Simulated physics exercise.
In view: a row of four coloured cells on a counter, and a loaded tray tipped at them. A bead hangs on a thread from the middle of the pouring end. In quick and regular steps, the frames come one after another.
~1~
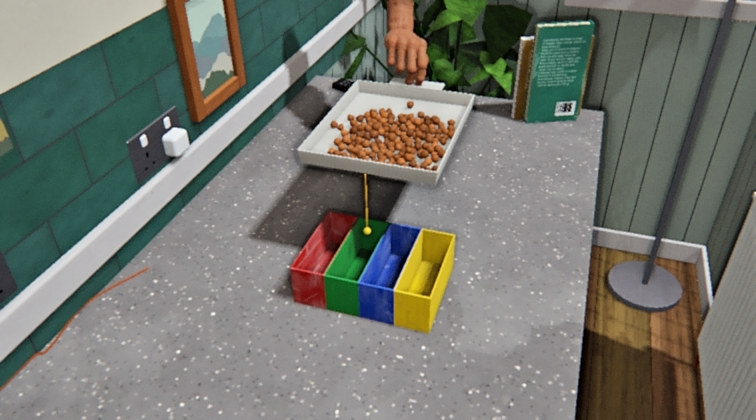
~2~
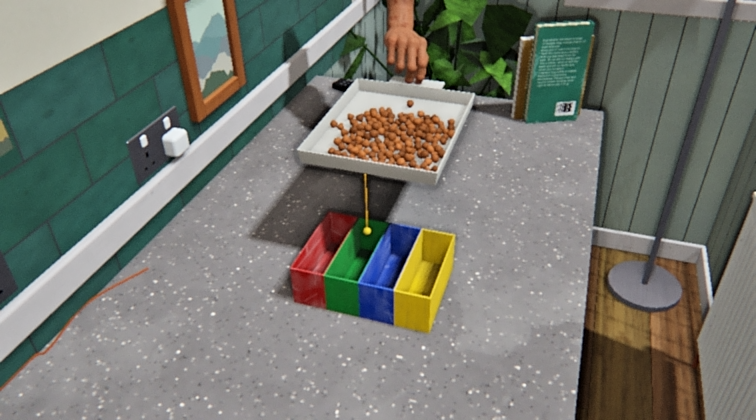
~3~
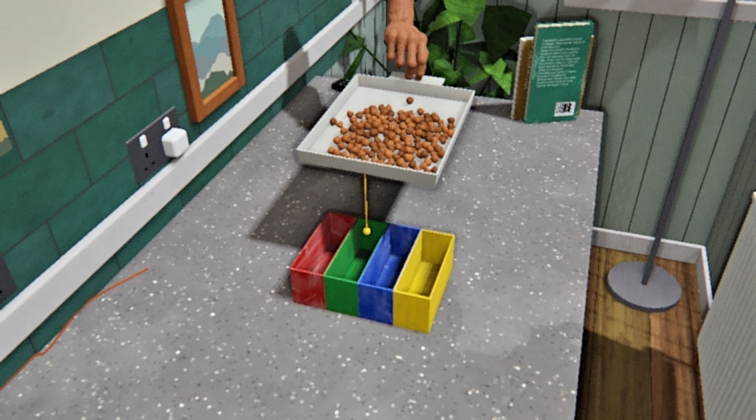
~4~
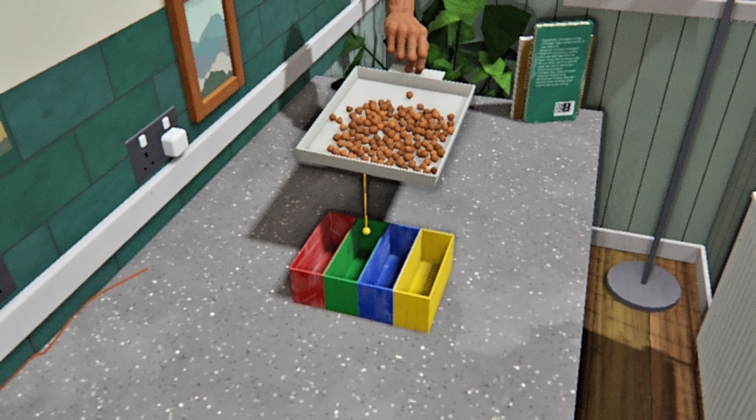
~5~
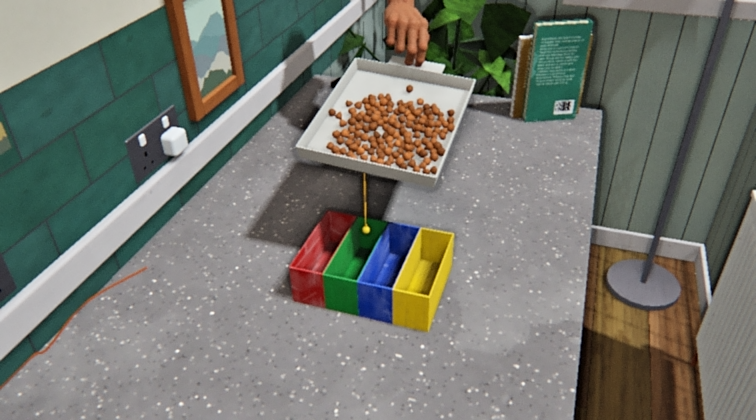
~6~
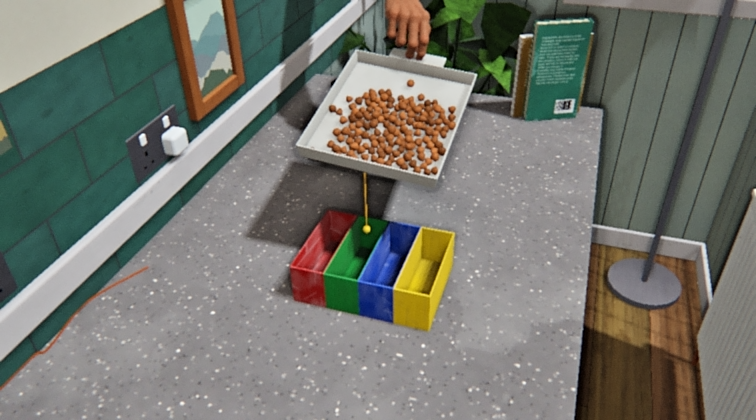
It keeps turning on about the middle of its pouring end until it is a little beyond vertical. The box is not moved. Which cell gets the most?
The yellow cell gets the most.
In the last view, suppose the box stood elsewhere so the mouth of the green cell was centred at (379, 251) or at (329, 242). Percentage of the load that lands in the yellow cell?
30 %, 30 %.
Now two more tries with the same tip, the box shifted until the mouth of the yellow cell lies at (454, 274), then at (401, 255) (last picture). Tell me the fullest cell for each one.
Case 1 - the cell in blue; case 2 - yellow.
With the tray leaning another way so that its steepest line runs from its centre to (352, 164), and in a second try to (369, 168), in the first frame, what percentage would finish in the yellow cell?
Roughly 0 percent, then 10 percent.
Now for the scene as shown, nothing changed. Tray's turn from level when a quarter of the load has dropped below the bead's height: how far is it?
Tilt: Around 100 degrees.
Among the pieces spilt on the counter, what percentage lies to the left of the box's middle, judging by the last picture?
It comes to near 0 percent of the spill.
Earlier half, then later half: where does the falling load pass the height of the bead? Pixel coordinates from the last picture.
The first part passes (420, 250); everything after passes (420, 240).
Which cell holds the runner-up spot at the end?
The cell in second spot is blue.
Shortly afterwards, tray tipped steeply; all but a few on the tray; only a few falling or outside the box.
Next, tray tipped right over; the bulk on the tray; a little in the yellow cell; only a few in the blue cell; a little falling or outside the box.
Some moments later, tray tipped past a quarter turn; near two thirds in the yellow cell; near a quarter in the blue cell; a little in the green cell; a little falling or outside the box.
In the end, tray tipped past a quarter turn; near two thirds in the yellow cell; near a quarter in the blue cell; a little in the green cell; none at all in the red cell; a little outside the box.
